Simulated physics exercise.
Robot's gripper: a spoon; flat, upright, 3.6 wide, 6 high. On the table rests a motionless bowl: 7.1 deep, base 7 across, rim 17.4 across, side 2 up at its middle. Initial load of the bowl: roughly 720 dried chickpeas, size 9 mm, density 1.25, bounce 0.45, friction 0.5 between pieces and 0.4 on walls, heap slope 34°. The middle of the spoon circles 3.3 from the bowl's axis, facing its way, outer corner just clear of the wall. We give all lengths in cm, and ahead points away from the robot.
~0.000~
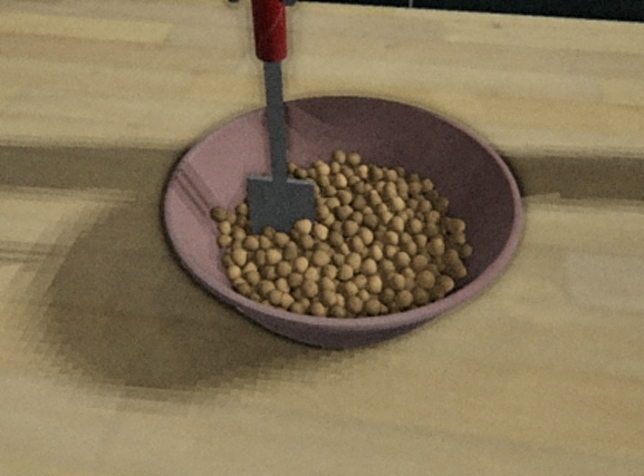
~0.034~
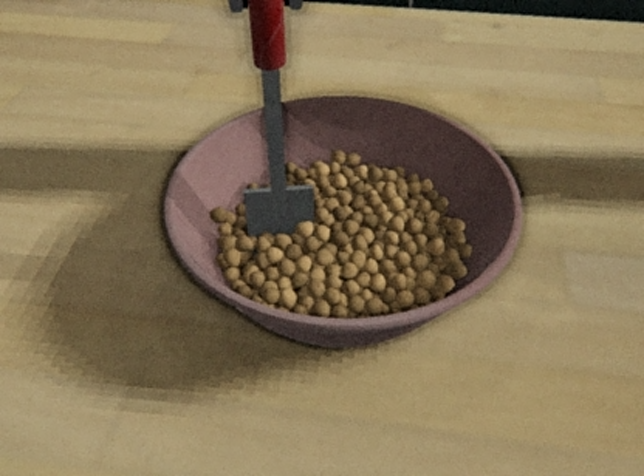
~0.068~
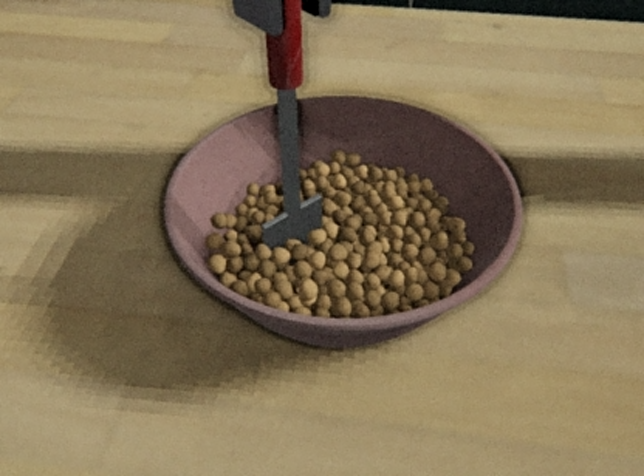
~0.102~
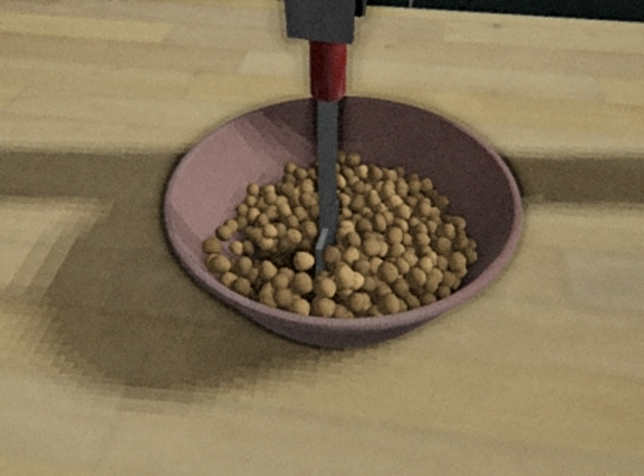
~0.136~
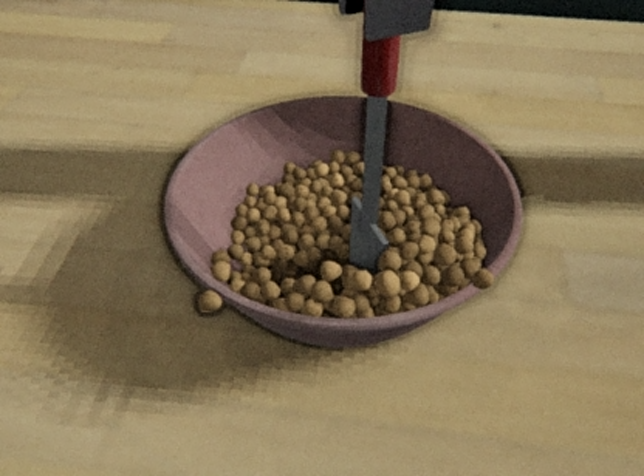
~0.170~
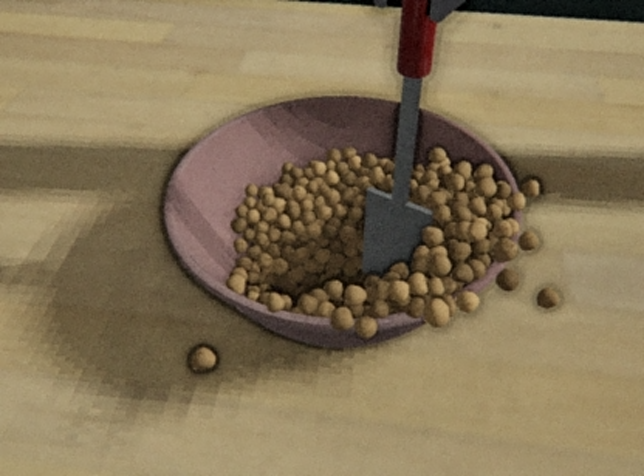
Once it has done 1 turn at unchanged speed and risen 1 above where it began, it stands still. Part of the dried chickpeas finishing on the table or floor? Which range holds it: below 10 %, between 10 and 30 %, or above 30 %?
It lies between 10 and 30 %.
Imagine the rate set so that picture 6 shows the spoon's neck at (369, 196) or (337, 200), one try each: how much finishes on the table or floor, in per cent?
Roughly 10 per cent on the first try and 0 per cent on the second.
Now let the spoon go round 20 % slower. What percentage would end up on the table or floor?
Then roughly 10 per cent.
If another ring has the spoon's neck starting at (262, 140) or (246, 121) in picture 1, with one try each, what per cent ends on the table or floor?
Close to 25 and 15 in a hundred.
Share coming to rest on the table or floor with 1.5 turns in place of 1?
About 20 per cent.
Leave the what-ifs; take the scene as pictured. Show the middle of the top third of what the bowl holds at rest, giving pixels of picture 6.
The centre sits around (288, 244) in the last picture.
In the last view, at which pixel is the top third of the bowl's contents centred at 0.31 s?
Centre estimate: (309, 144).
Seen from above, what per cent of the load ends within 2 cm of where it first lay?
I'd guess close to 10 percent of the load.
By 0.24 s, 230° round, highest piece 11 above the table; 671 in the bowl, 3 on the table or floor, 50 in flight or on the tool.
By 0.31 s, 303° round, highest piece 10 above the table; 624 in the bowl, 31 on the table or floor, 69 in flight or on the tool.
By 0.54 s, 0° round, highest piece 7 above the table; 580 in the bowl, 144 on the table or floor.
By 1.24 s, 0° round, highest piece 6 above the table; 580 in the bowl, 144 on the table or floor.
Final count, 580 in the bowl, 144 on the table or floor. That is 20 % on the table or floor.
